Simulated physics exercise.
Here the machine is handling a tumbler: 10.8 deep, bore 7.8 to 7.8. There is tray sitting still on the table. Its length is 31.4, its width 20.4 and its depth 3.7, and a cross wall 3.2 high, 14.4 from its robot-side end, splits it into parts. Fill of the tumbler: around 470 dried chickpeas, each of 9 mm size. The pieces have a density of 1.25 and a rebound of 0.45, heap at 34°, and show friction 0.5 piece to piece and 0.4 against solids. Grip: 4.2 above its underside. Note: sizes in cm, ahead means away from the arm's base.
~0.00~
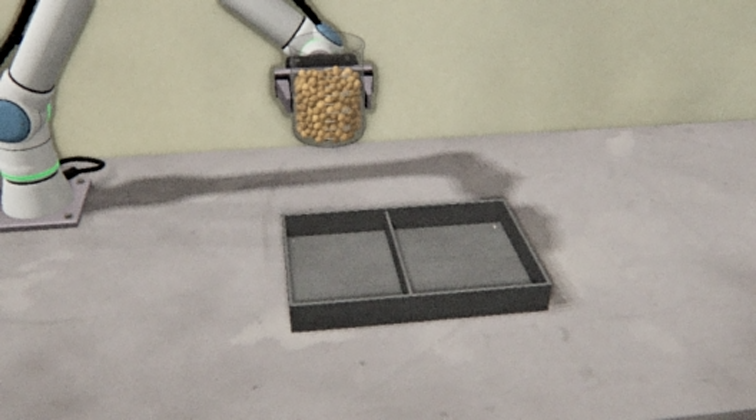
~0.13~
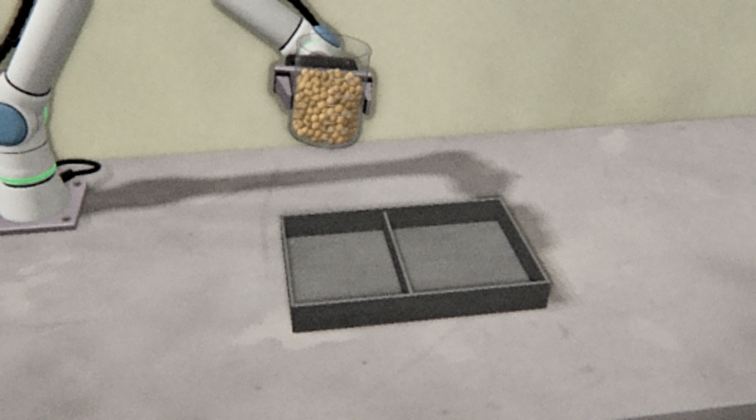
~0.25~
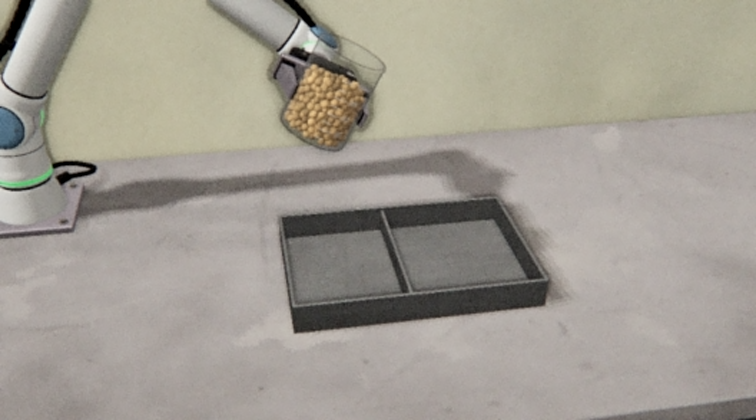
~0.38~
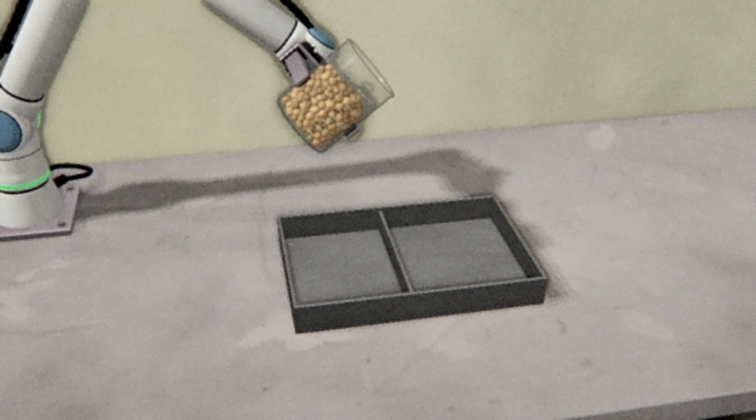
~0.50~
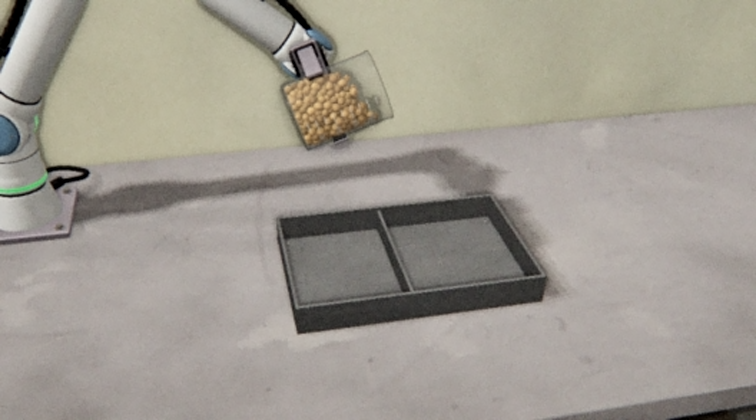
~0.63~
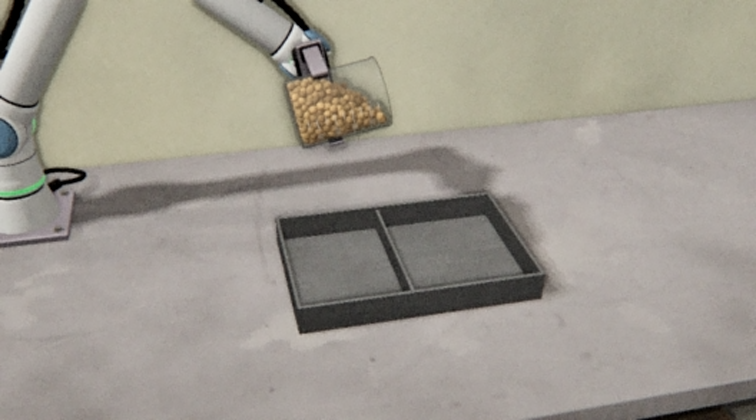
A clear tumbler of dried chickpeas was tilted steadily to the right by a robot arm until it lay nearly sideways, the chickpeas sliding toward its rim above a still, dark, divided tray.
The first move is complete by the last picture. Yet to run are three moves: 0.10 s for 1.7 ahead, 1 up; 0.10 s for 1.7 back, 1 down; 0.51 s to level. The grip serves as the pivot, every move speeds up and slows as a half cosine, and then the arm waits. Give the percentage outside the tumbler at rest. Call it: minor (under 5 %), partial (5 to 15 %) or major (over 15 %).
My call is partial.
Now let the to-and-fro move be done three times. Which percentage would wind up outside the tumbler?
35 %.
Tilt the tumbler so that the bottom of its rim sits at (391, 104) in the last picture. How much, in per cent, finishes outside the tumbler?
Close to 0 in a hundred.
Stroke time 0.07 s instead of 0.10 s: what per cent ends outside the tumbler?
That gives about 25 percent.
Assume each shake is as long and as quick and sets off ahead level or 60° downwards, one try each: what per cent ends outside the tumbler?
First try some 10 %, second try some 0 %.
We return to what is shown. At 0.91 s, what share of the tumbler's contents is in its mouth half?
45 per cent.
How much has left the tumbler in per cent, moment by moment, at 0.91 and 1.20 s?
Around 5 % and around 10 %.
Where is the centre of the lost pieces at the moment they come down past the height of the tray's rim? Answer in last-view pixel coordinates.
Near (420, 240).
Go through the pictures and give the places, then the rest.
Tumbler middle at (328, 90), level; upper third of the load around (328, 85), from x 300 to 360, top at y 70; 466 in the tumbler, in the first picture.
Tumbler middle at (329, 92), tilted 8° forward; upper third of the load around (326, 87), from x 295 to 360, top at y 70, in the second picture.
Tumbler middle at (332, 94), tilted 27° forward; upper third of the load around (326, 88), from x 290 to 360, top at y 70, in the third picture.
Tumbler middle at (335, 98), tilted 52° forward; upper third of the load around (325, 90), from x 285 to 360, top at y 70, in the fourth picture.
Tumbler middle at (336, 102), tilted 71° forward; upper third of the load around (322, 92), from x 290 to 375, top at y 75, in the fifth picture.
Tumbler middle at (337, 104), tilted 79° forward; upper third of the load around (317, 95), from x 290 to 385, top at y 80; 466 in the tumbler, in the sixth picture.
By 0.91 s, tilted 74° forward, highest piece 28 above the table; 436 in the tumbler, 1 in the far-side part, 29 in flight or on a rim.
By 1.20 s, tilted 14° forward, highest piece 31 above the table; 422 in the tumbler, 40 in the far-side part, 4 in flight or on a rim.
By 1.54 s, level, highest piece 30 above the table; 422 in the tumbler, 43 in the far-side part, 1 in the robot-side part.
By 2.59 s, level, highest piece 30 above the table; 422 in the tumbler, 43 in the far-side part, 1 in the robot-side part.
Final count, 422 in the tumbler, 43 in the far-side part, 1 in the robot-side part. That is 9 % outside the tumbler.
